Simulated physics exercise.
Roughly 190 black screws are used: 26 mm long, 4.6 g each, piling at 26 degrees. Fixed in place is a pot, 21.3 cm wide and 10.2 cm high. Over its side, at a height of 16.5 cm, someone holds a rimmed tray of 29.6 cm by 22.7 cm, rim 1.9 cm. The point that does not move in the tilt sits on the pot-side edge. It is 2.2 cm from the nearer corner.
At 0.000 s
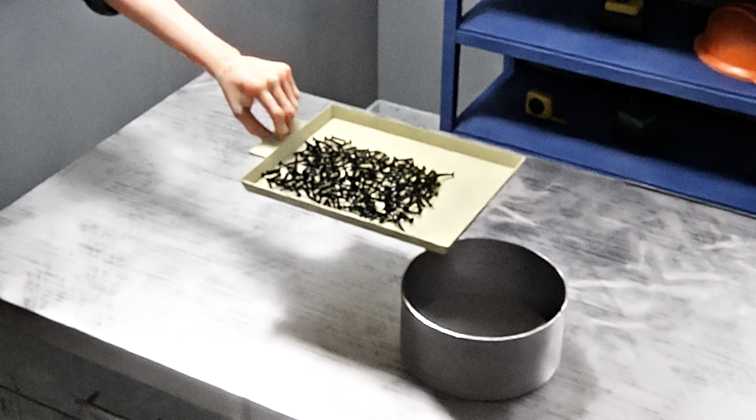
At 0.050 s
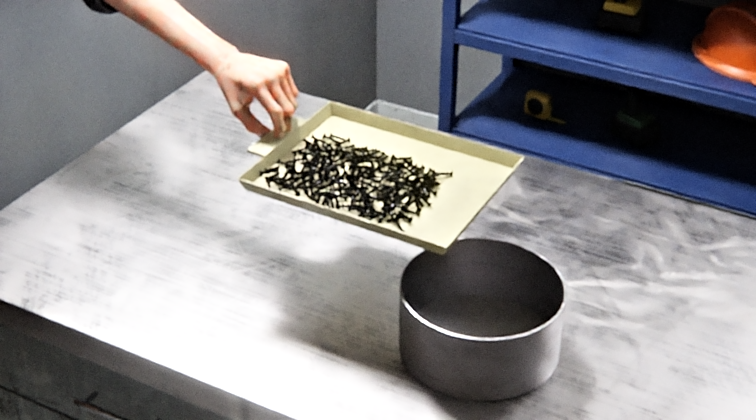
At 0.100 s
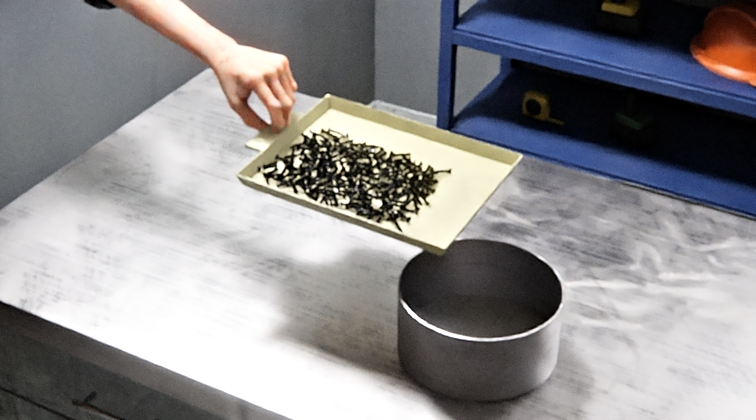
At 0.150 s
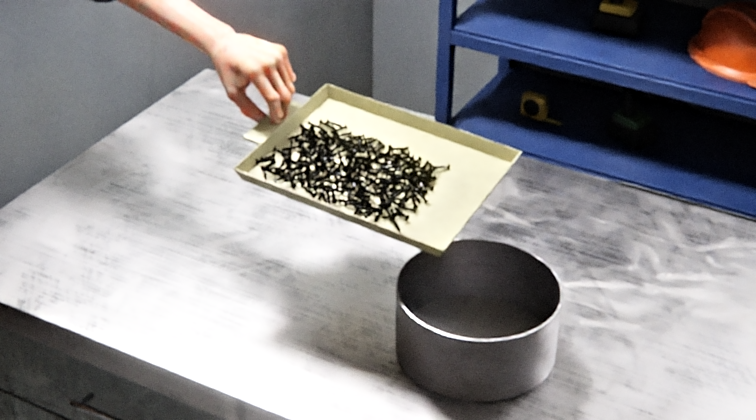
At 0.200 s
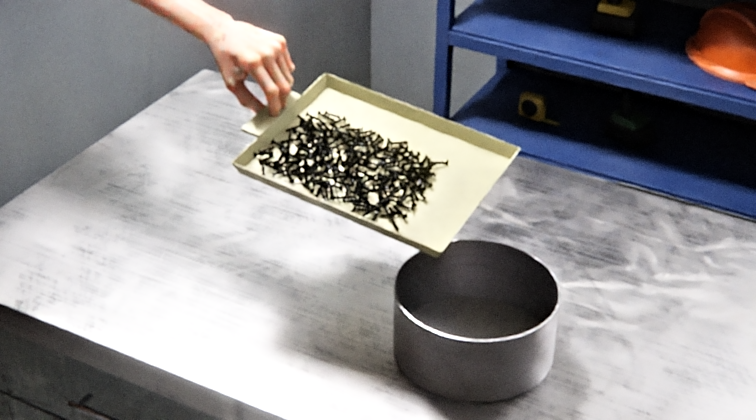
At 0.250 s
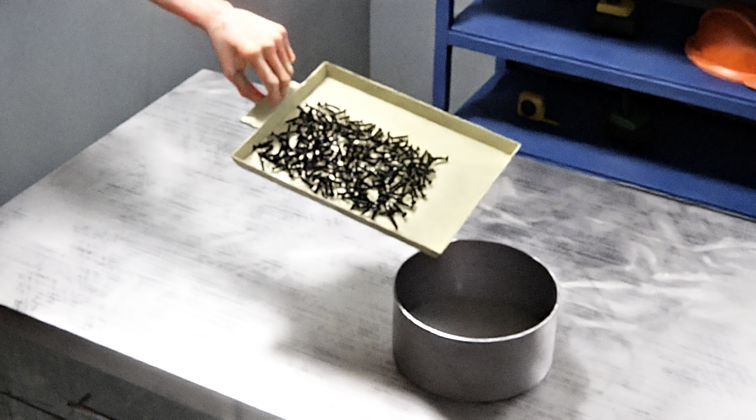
At first, a hand at the left holds a shallow, pale yellow rimmed tray of small black screws nearly level above a gray table, its right corner over an empty round metal pot. Then the hand raises the left side, and the tray gradually slants down toward the pot while the screws stay bunched on it.
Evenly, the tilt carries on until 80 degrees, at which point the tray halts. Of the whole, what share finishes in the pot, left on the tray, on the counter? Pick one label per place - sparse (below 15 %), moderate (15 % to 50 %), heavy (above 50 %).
Pot: Heavy; tray: Sparse; counter: Sparse.
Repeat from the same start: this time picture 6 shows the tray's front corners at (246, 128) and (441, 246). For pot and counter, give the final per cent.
You'd end with pot at 95 and counter at 5.
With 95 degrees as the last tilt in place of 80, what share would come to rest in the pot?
Roughly 95 percent.
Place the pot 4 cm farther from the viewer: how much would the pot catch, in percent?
45 per cent.
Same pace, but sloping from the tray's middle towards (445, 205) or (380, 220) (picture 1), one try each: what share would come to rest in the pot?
I'd put it at about 90 per cent for the first tilt and about 40 per cent for the second.
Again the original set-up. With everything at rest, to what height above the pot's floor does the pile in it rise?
About 3.5 cm.
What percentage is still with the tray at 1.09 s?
60 %, give or take.
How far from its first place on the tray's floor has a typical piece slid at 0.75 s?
Around 9 centimetres.
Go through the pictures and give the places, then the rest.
The first frame shows tray tilt 0 degrees, front corners at (246, 179) and (445, 242); middle of the pieces at (353, 175); pot at (484, 286).
The second frame shows tray tilt 1 degrees, front corners at (245, 177) and (444, 242); middle of the pieces at (352, 174).
The third frame shows tray tilt 3 degrees, front corners at (243, 174) and (442, 243); middle of the pieces at (350, 171).
The fourth frame shows tray tilt 6 degrees, front corners at (241, 167) and (441, 245), lowest corner right front; middle of the pieces at (349, 165).
The fifth frame shows tray tilt 9 degrees, front corners at (239, 161) and (439, 246), lowest corner right front; middle of the pieces at (347, 160).
The sixth frame shows tray tilt 12 degrees, front corners at (238, 155) and (438, 247), lowest corner right front; middle of the pieces at (347, 154); pot at (476, 287). The tray's pace is about 65 degrees a second.
After 0.75 s, tilt 44 degrees; the tray holds 100 %, the pot 0 %.
After 1.09 s, tilt 66 degrees; the tray holds 60 %, the pot 25 %.
After 1.52 s, tilt 80 degrees; the tray holds 0 %, the pot 90 %.
In the end, at 2.2 s, pot 90 %, tray 0 %, counter 10 %.
